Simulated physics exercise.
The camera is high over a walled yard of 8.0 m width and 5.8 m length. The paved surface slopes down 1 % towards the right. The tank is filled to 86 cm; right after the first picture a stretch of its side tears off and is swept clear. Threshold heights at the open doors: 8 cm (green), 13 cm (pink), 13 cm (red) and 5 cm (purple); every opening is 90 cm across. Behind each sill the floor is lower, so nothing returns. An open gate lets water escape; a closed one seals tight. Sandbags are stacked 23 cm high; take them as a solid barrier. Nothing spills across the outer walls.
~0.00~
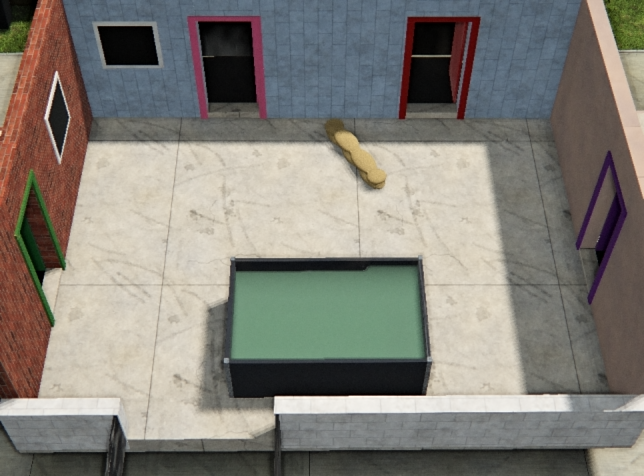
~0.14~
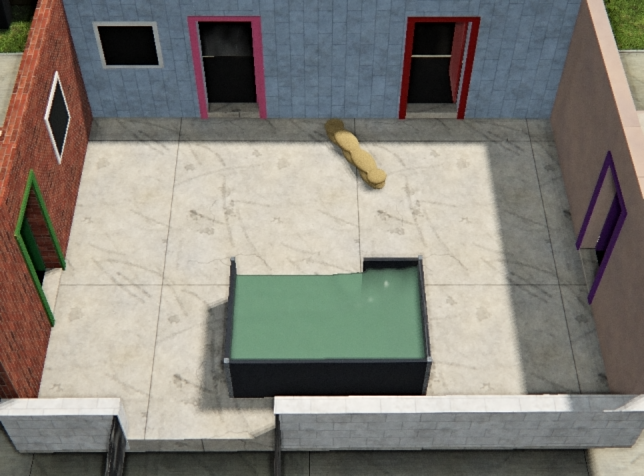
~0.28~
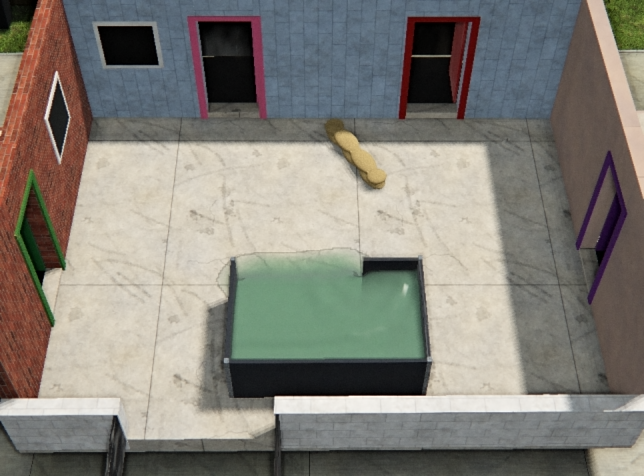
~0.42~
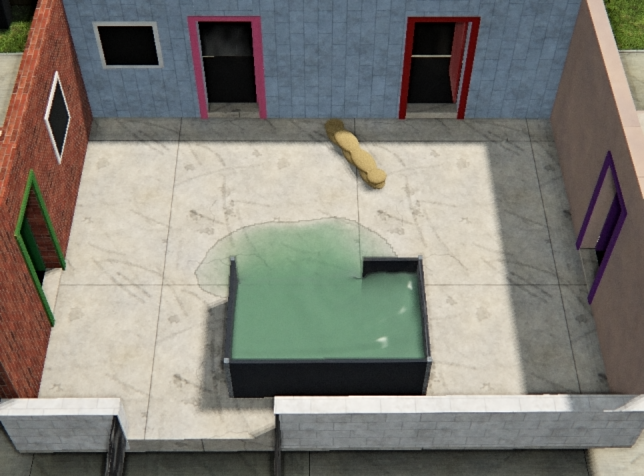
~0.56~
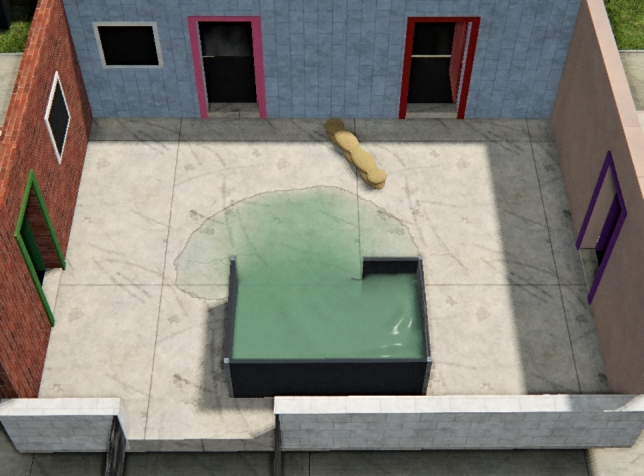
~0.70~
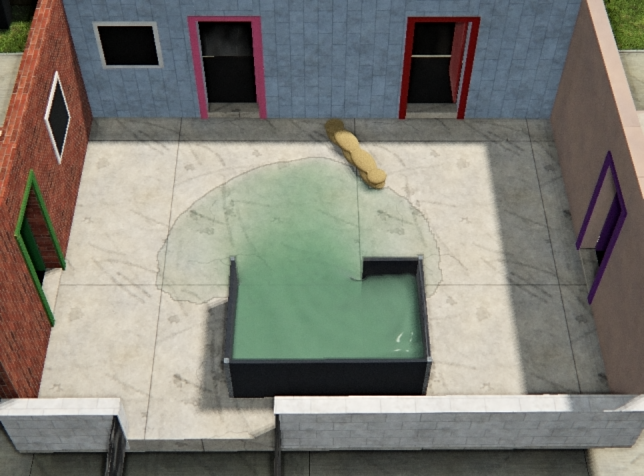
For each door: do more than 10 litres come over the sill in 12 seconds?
Door by door: At the green door it keeps below the limit; at the pink door it exceeds the limit; at the red door it keeps below the limit; at the purple door it goes over the limit.
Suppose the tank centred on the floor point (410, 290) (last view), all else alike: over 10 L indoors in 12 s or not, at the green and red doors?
Against that limit: Green not over, red over.
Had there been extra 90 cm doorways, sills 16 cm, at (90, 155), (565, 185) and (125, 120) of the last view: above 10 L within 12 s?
In turn: Above, under, above.
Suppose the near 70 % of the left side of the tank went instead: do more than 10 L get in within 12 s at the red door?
Against that limit: Red under.
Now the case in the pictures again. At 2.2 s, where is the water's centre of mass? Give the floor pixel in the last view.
Near (292, 234).
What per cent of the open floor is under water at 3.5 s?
Near 55 per cent is wet.
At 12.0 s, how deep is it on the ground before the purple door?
About 10.5 cm.
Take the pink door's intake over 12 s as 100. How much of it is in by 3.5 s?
Some 85 per cent by then.
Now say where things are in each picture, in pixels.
The first frame shows still water, 86 cm deep, in the tank at (327, 311).
In the second frame, the front is at a hidden place, 1.0 m from the gap on the tank's far side; 0.4 m2 of floor is under water; 86 cm left at the back of the tank.
In the third frame, water pours out on the tank's far side and has run 1.2 m, to a hidden place; typically 14 cm deep outside, 81 cm at the tank's back.
In the fourth frame, the front is at (382, 244), 1.6 m from the gap on the tank's far side; 3.4 m2 of floor is under water; 74 cm left at the back of the tank.
In the fifth frame, water pours out on the tank's far side and has run 2.2 m, to (334, 192); typically 9 cm deep outside, 75 cm at the tank's back.
In the sixth frame, water pours out on the tank's far side and has run 2.8 m, to (327, 162); typically 7 cm deep outside, 68 cm at the tank's back.
After 1.4 s water covers 40 % of the floor and is deepest (56 cm) near (302, 121); green door not reached, pink door 27 cm at the sill, 12 L in, red door not reached, purple door not reached.
After 2.2 s water covers 50 % of the floor and is deepest (47 cm) near (302, 121); green door not reached, pink door 32 cm at the sill, 110 L in, red door 7 cm at the sill, 0 L in, purple door not reached.
After 3.5 s water covers 55 % of the floor and is deepest (36 cm) near (146, 120); green door not reached, pink door 22 cm at the sill, 194 L in, red door 3 cm at the sill, 0 L in, purple door not reached.
After 7.0 s water covers 90 % of the floor and is deepest (17 cm) near (184, 387); green door 6 cm at the sill, 0 L in, pink door 10 cm at the sill, 229 L in, red door 7 cm at the sill, 0 L in, purple door 4 cm at the sill, 0 L in.
After 12.0 s water covers 100 % of the floor and is deepest (12 cm) near (603, 421); green door 8 cm at the sill, 0 L in, pink door 5 cm at the sill, 230 L in, red door 5 cm at the sill, 0 L in, purple door 11 cm at the sill, 25 L in.
